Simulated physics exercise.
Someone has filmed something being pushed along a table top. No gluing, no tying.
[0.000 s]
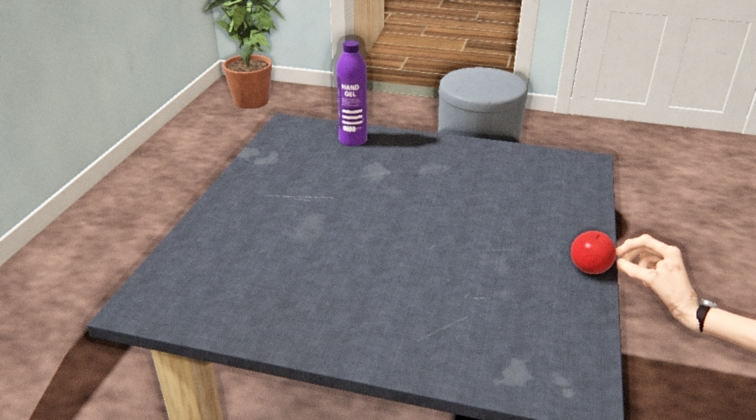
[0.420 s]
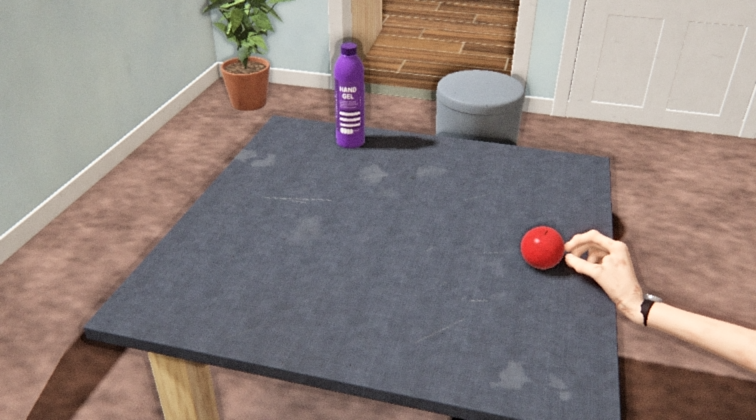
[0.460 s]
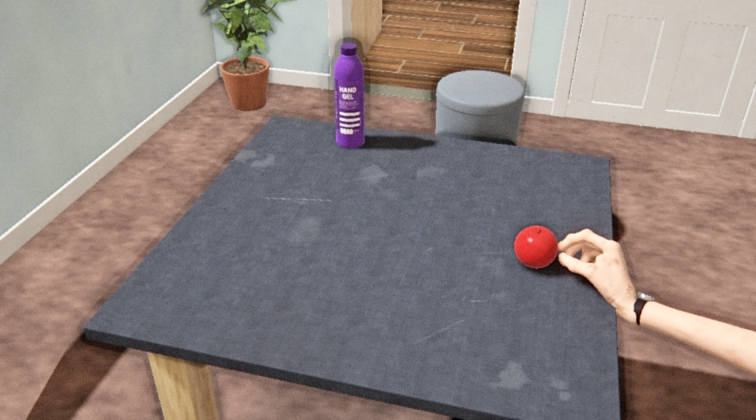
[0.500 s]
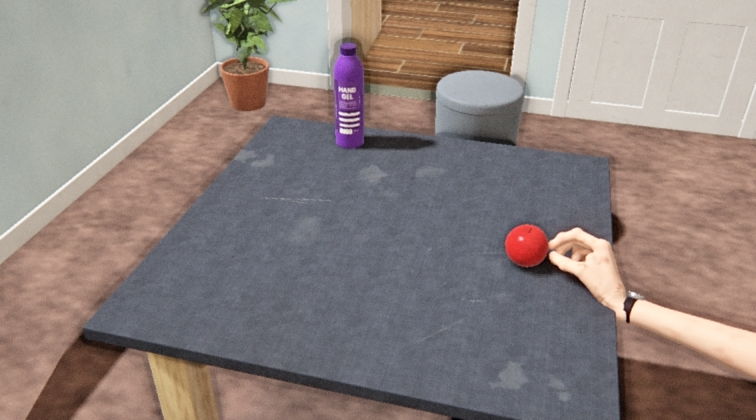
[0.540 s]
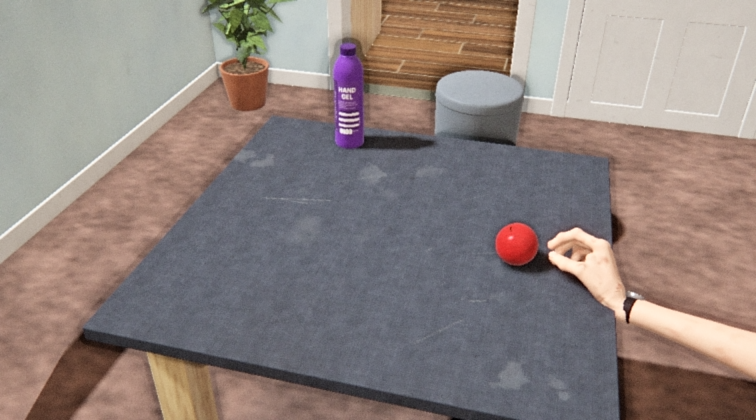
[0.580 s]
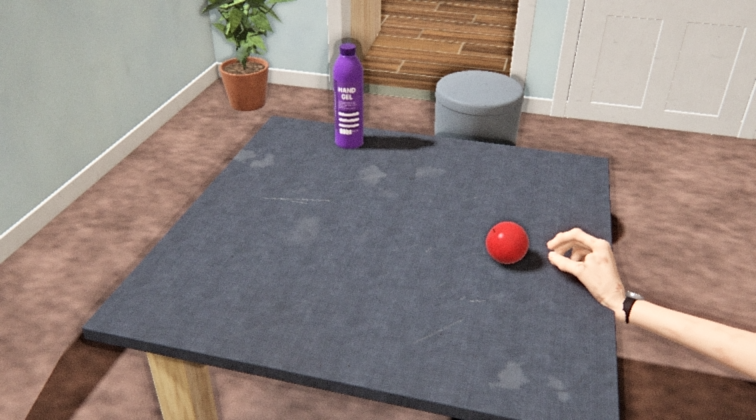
The video shows a hand pushing a red apple leftward from the right edge of a dark table, near a purple bottle; the hand then stays back while the apple rolls a little farther left.
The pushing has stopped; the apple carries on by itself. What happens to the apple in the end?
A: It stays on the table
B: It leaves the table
(A) It stays on the table.
After 0.78 s, red apple rolled about its own width near (468, 237).
After 0.98 s, red apple rolled well along near (441, 233).
At rest (1.7 s), moved from the start, red apple. Seen from the same camera at the end, red apple near (422, 230).
